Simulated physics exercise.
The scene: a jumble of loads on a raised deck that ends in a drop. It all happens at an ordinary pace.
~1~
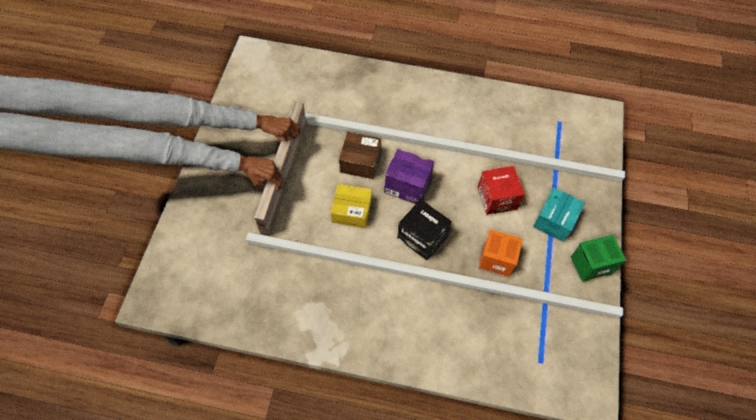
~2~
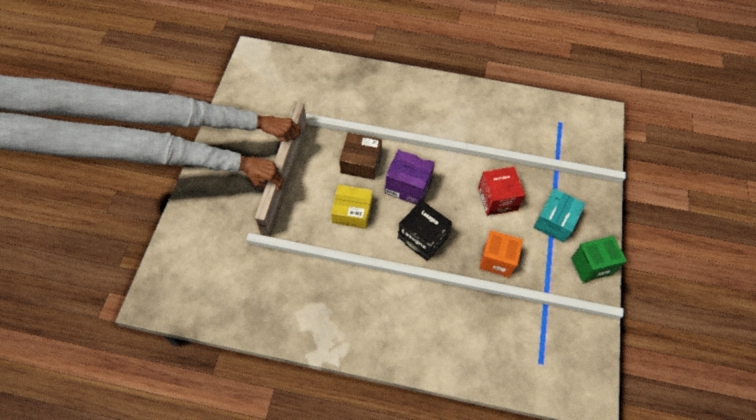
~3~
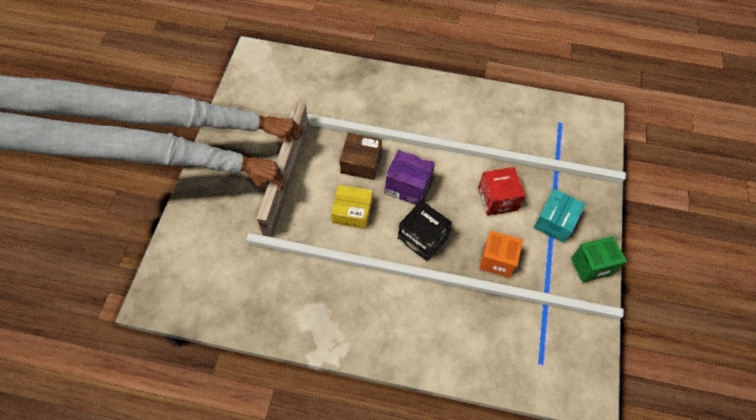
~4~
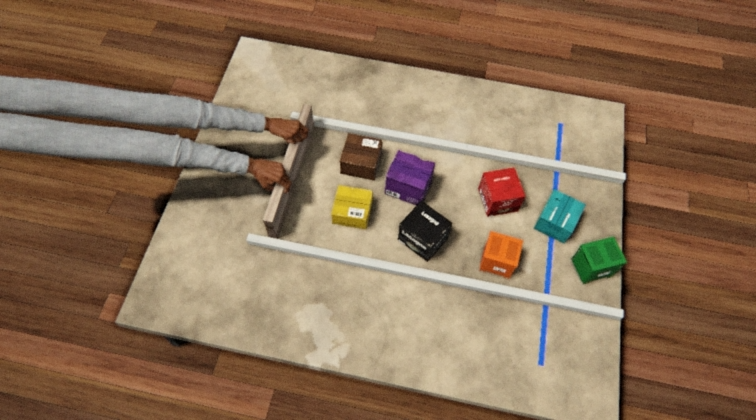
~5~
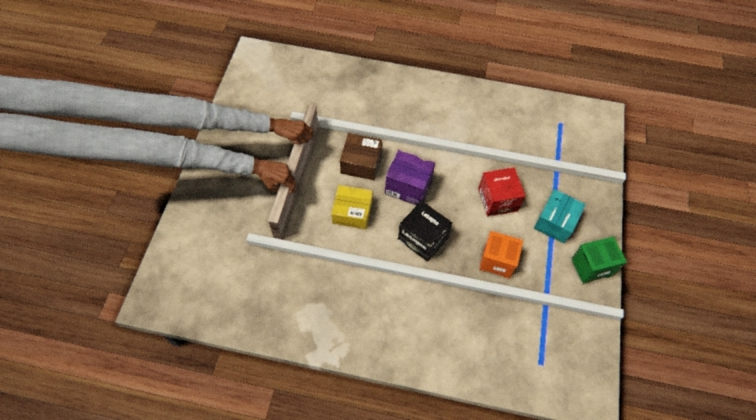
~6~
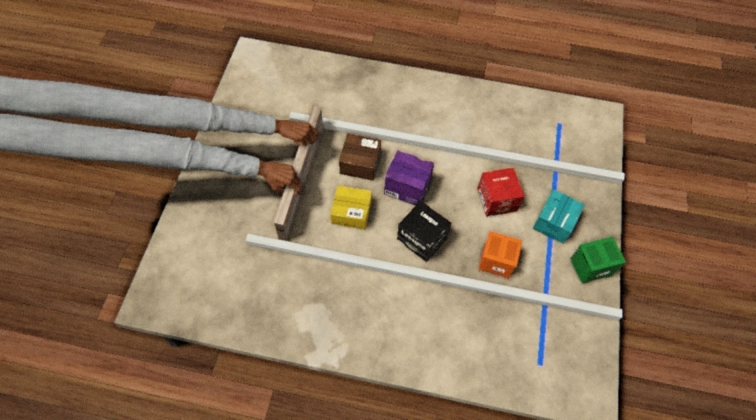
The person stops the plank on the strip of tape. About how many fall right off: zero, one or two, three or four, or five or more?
Outcome: The number that fall off is three or four.
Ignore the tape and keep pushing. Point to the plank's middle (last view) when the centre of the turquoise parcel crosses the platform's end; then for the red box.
For the turquoise parcel at (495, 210), for the red box at (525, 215).
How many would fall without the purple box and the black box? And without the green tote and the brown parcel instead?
1 in the first case, 2 in the second.
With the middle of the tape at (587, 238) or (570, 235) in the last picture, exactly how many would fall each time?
Try by try, 6 and 6.
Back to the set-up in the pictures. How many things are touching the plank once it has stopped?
That makes 2.
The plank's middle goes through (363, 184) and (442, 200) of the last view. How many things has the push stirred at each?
At the one place 3, at the other 7.
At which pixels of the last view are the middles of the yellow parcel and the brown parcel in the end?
The yellow parcel stops around (570, 251); the brown parcel around (575, 197).
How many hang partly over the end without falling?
That would be 2.
A little later, none off yet; green tote at rest near (597, 261); turquoise parcel at rest near (558, 217); orange tote at rest near (500, 256).
Next, none off yet; green tote at rest near (597, 261); turquoise parcel shifted a little near (571, 220); orange tote shifted about its own width near (526, 262).
Later still, none off yet; green tote shifted about its own width near (623, 264); turquoise parcel tilted a little near (636, 233); orange tote shifted well along near (592, 282).
When it is over, the number that fall off is three or four; down, red box, orange tote, turquoise parcel and green tote.
